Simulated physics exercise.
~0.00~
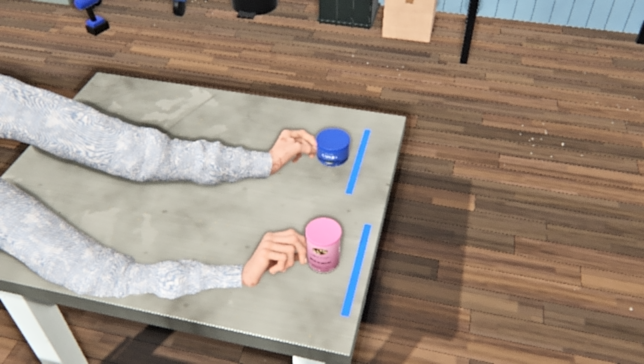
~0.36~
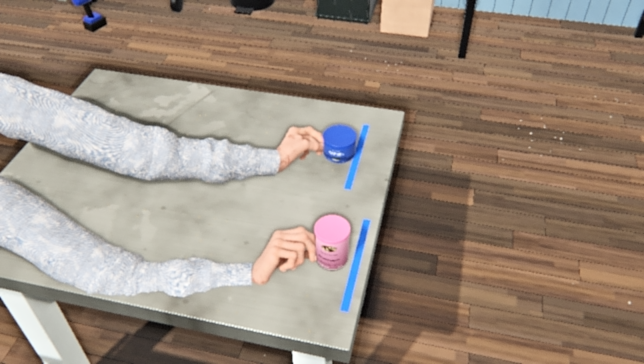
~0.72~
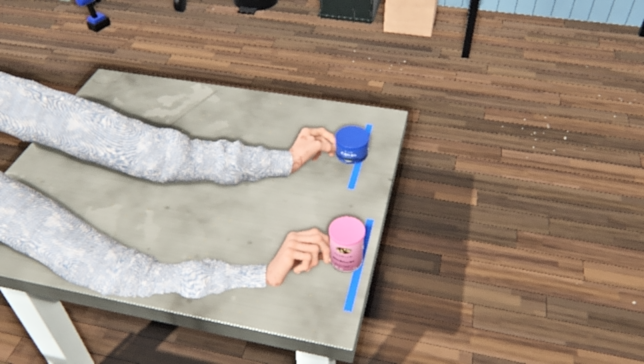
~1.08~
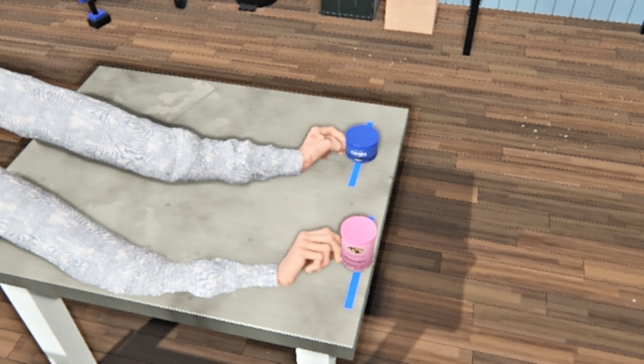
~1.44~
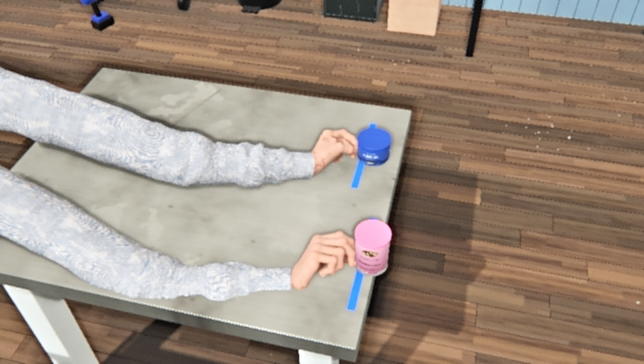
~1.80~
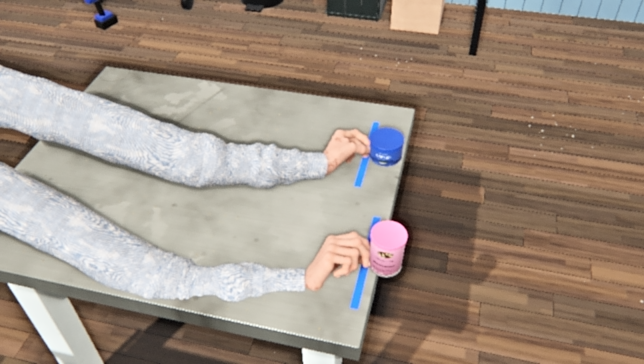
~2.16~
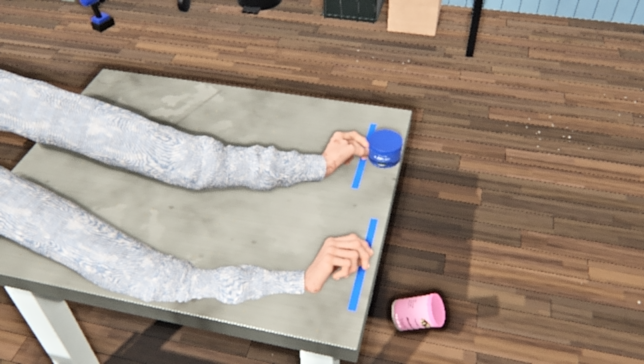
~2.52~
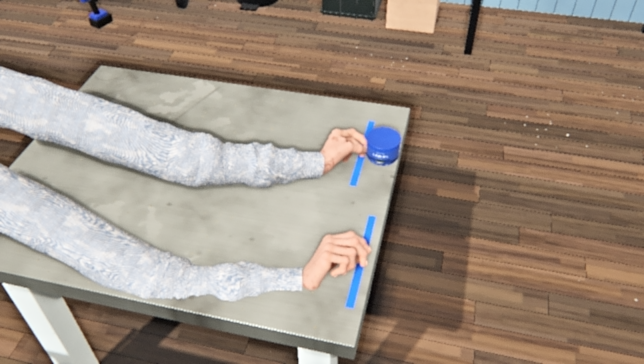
The clip opens on two patterned-sleeved arms reaching across a gray table, one hand behind a blue tub and the other behind a pink pot, with a strip of blue tape ahead of each. Both hands slowly push their containers to the right, over the tape and toward the table's end. As the fingers reach the strips, the pink pot sits at the very edge and starts to tip. It then drops off the side, tilted over beside the table, and passes out of view. The blue tub stays on the tabletop near the edge, the hands now still.
